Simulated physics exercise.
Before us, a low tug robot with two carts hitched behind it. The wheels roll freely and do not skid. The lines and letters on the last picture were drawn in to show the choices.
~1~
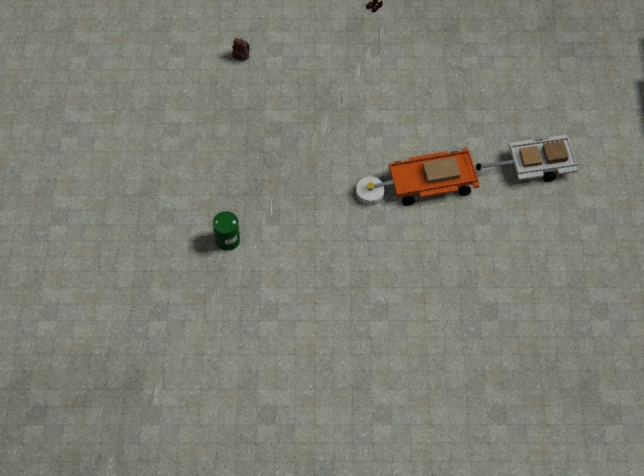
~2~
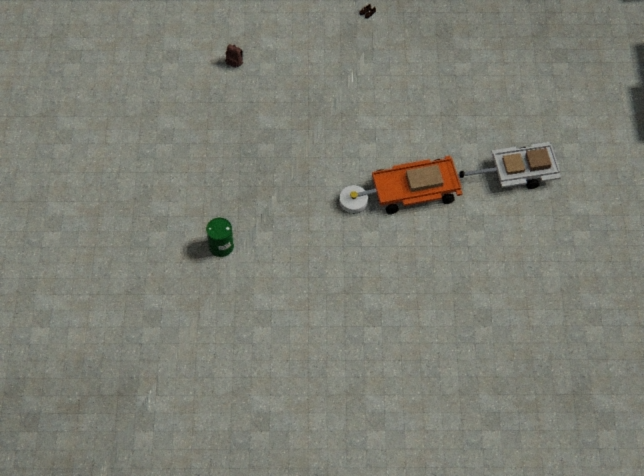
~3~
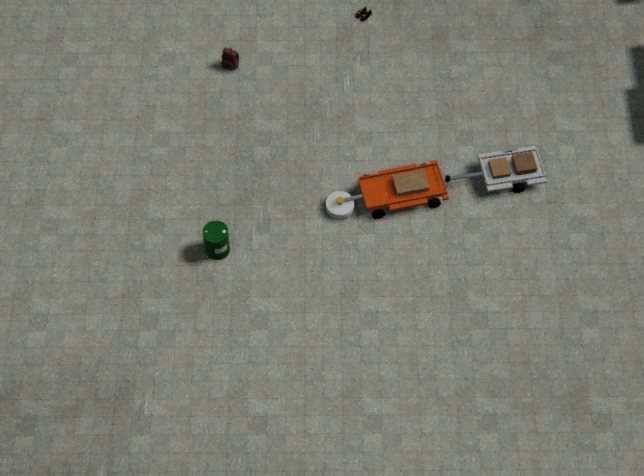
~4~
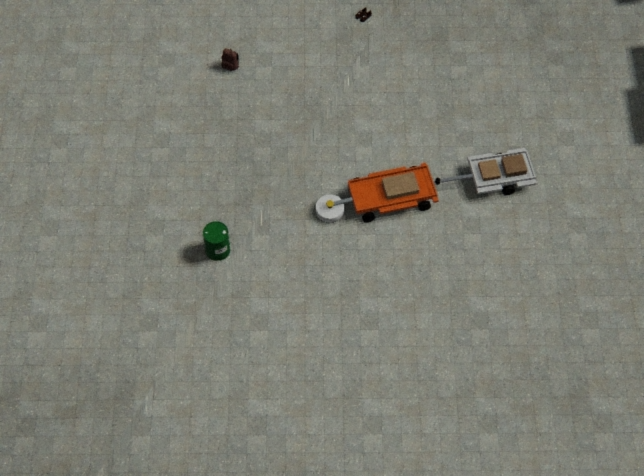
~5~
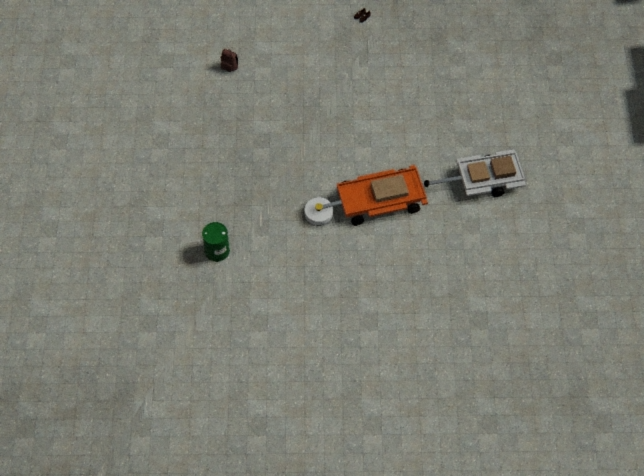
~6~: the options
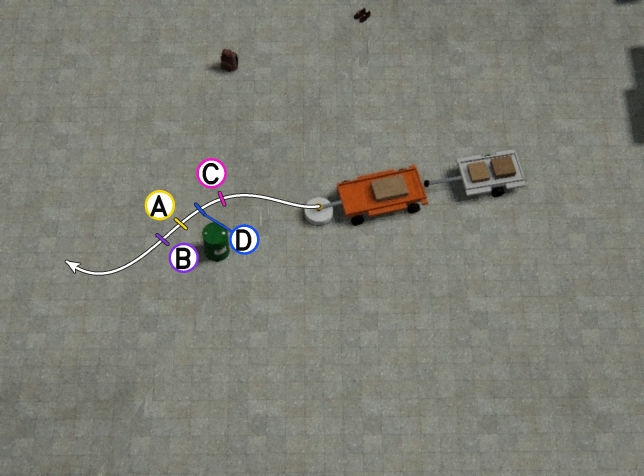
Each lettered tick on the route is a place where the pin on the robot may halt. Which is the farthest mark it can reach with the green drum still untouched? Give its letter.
All is well up to A.
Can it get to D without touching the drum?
For that mark, yes.
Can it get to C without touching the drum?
Yes.
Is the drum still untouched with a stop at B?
For that mark, no.
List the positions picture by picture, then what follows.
In the first picture, orange cart (433, 174); white cart (543, 156); green drum (228, 240).
In the second picture, robot (354, 198); orange cart (416, 182); white cart (526, 164); green drum (221, 246).
In the third picture, robot (340, 204); orange cart (402, 186); white cart (512, 168); green drum (218, 250).
In the fourth picture, robot (330, 207); orange cart (392, 189); white cart (502, 170); green drum (218, 250).
In the fifth picture, robot (319, 210); orange cart (381, 192); white cart (491, 172); green drum (217, 251).
On the marked copy, A at (181, 224); B at (162, 240); C at (222, 199); D at (200, 209); the route from (319, 206) via (185, 221) to (67, 261).
Taking A. A third of the way, robot (269, 202), last cart (444, 180).
Two thirds of the way, robot (218, 205), last cart (395, 189).
When it is over, robot (182, 228), last cart (356, 192); nothing has been touched.
As for the rest, B is too far, the drum has been hit; C is safe but short; D is safe but short.
